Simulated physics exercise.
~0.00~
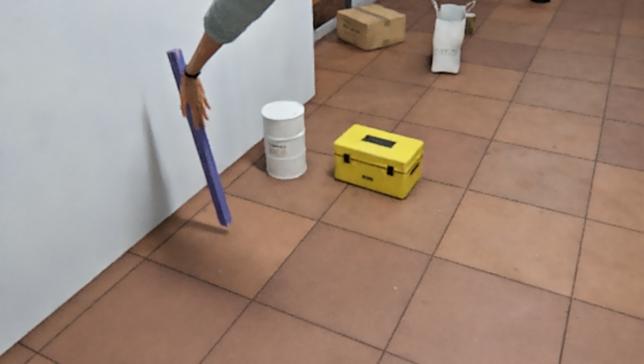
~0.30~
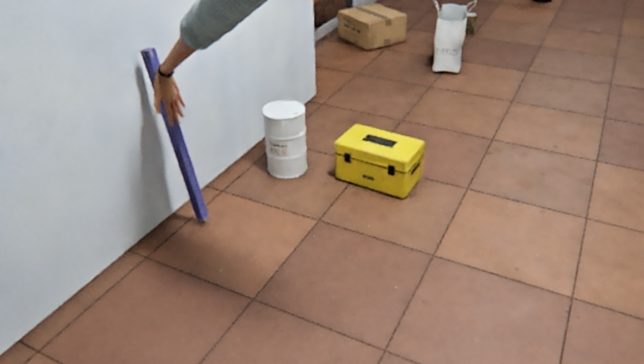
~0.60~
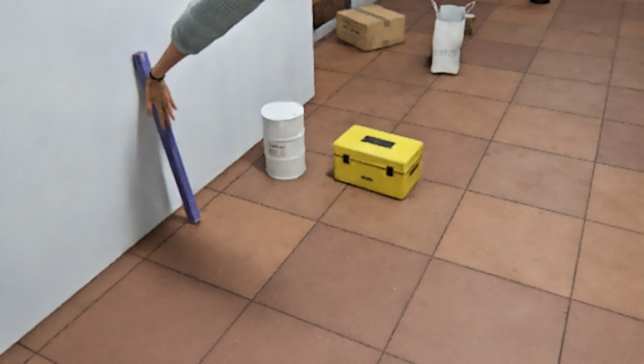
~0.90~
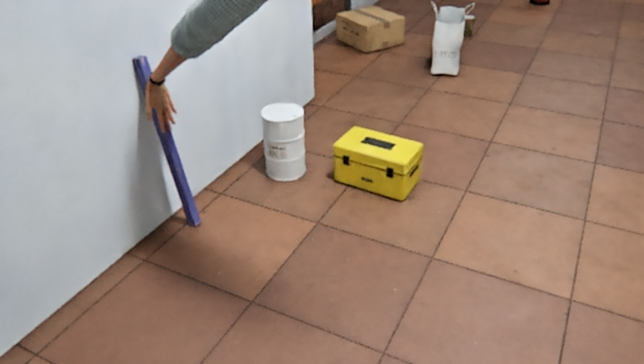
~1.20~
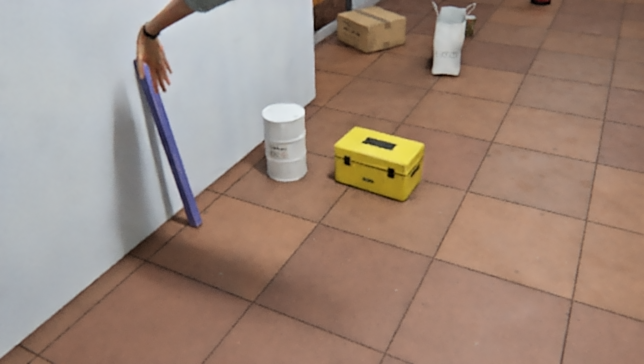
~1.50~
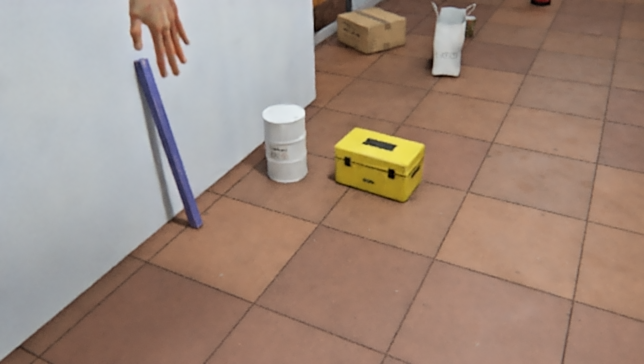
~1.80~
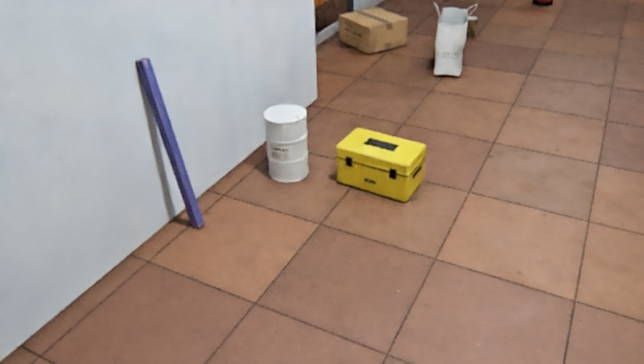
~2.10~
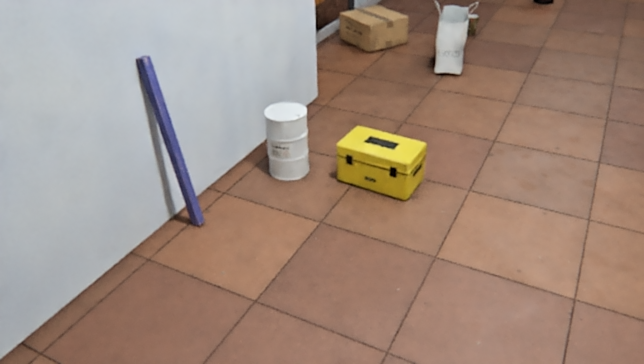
At the start, a hand holds a blue pole at a slant beside a pale wall, with a white canister and a yellow toolbox standing on the tiled floor to the right. The hand shifts the pole a short way left and rests it against the wall, its foot on the tiles. After holding it there briefly, the hand lets go at the top and draws back upward. The arm then leaves the view. At the end, the pole stays leaning on its own, and the canister and toolbox stand where they were.
